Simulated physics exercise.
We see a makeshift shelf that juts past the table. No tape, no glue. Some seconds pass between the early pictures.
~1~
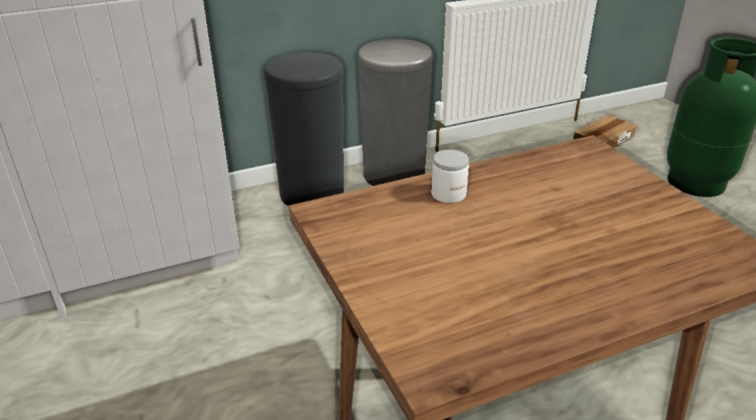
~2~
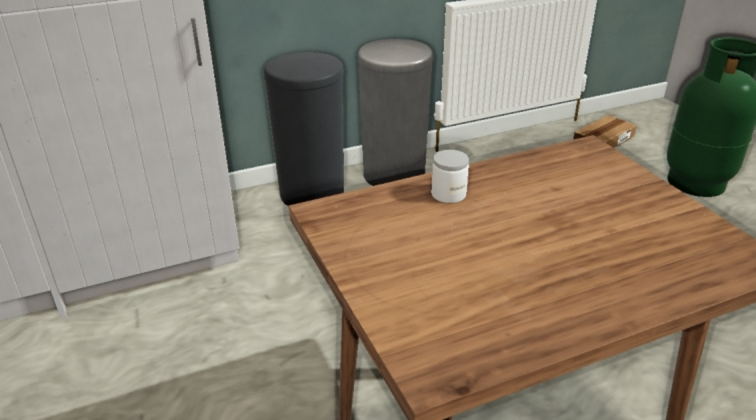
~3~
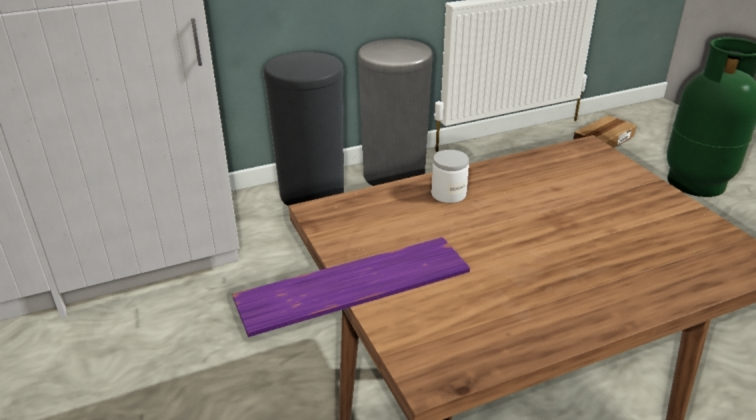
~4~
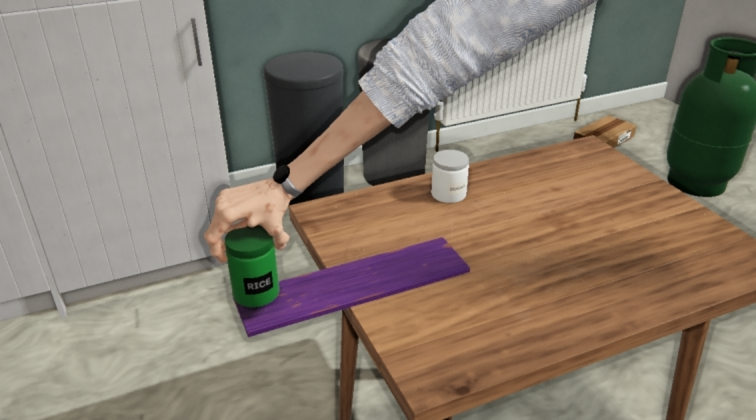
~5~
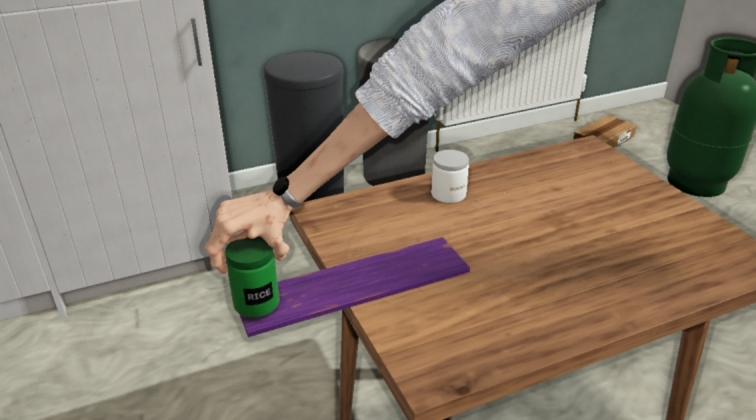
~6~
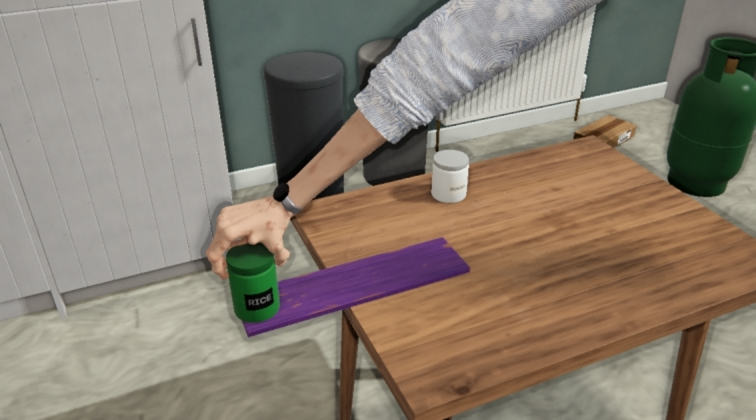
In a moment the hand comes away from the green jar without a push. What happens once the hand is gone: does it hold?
In the end the board comes down.
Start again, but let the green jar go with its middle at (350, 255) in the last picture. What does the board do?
Then it keeps its balance.
Then, 0.40 s past the last view, green jar now down on the floor or falling; purple board rocked 65° from its first pose.
Then, 0.60 s past the last view, purple board now down on the floor or falling.
Then, 0.80 s past the last view, things are still on the move.
Finally, down on the floor or falling, green jar and purple board; white jar still in place. The board tips off the edge.
